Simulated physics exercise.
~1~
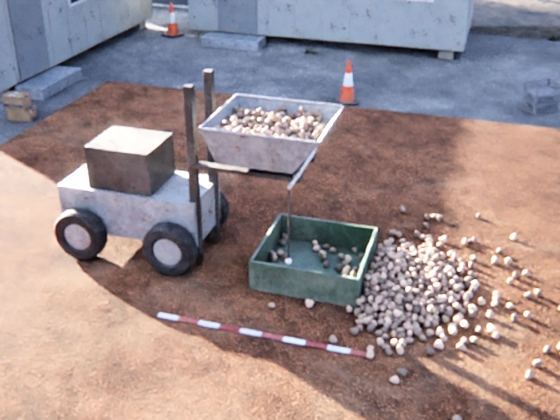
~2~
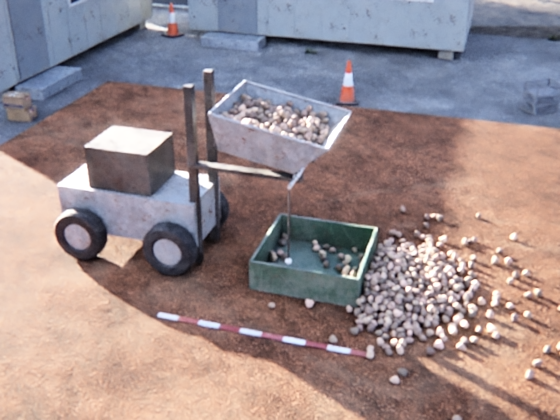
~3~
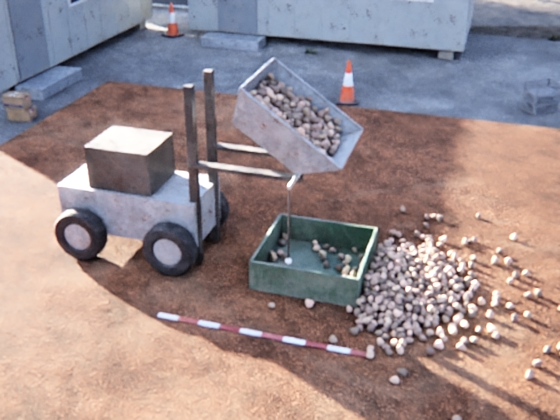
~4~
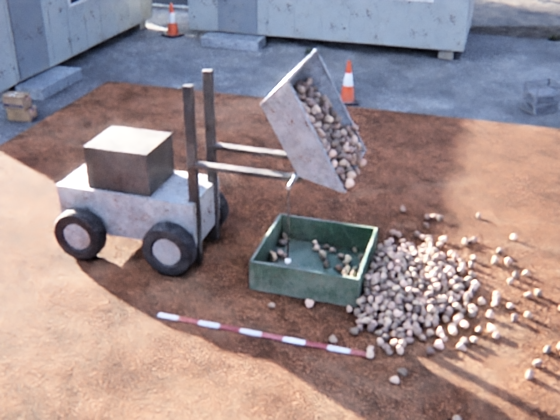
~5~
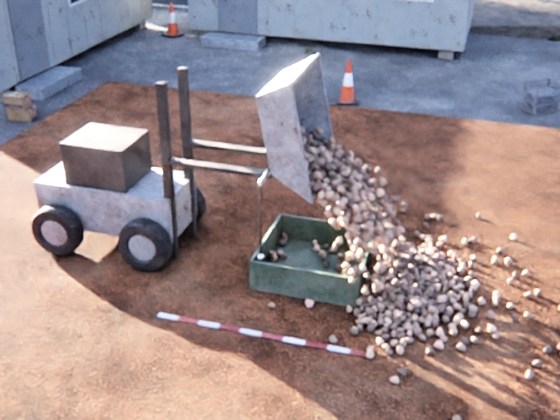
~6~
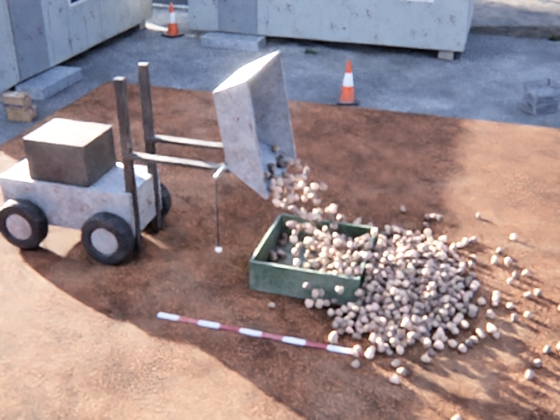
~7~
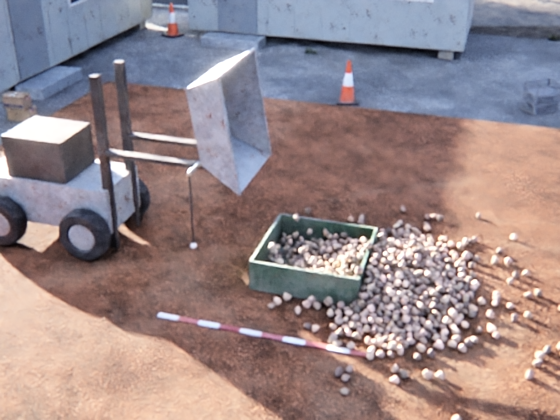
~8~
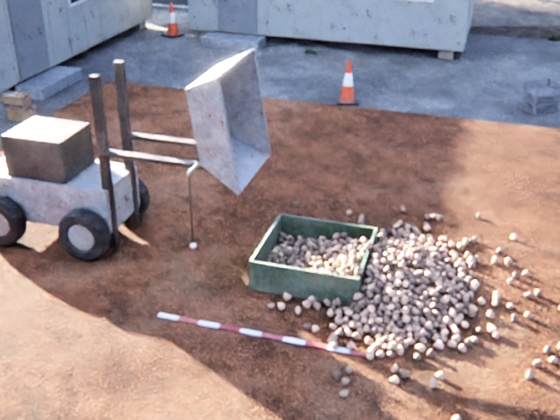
A grey skip full of rounded cobbles, held on the forks of a small block-shaped truck, begins to tip to the right above a green bin and a loose heap of similar stones. It tilts steadily steeper, and the cobbles slide toward its lower lip. As it nears upright, the truck rolls back to the left and the stones pour out, some into the bin and many over its far side onto the heap. The truck keeps backing until the skip hangs empty, clear of the bin. Finally everything rests, with the bin partly filled and a broader heap beside it.
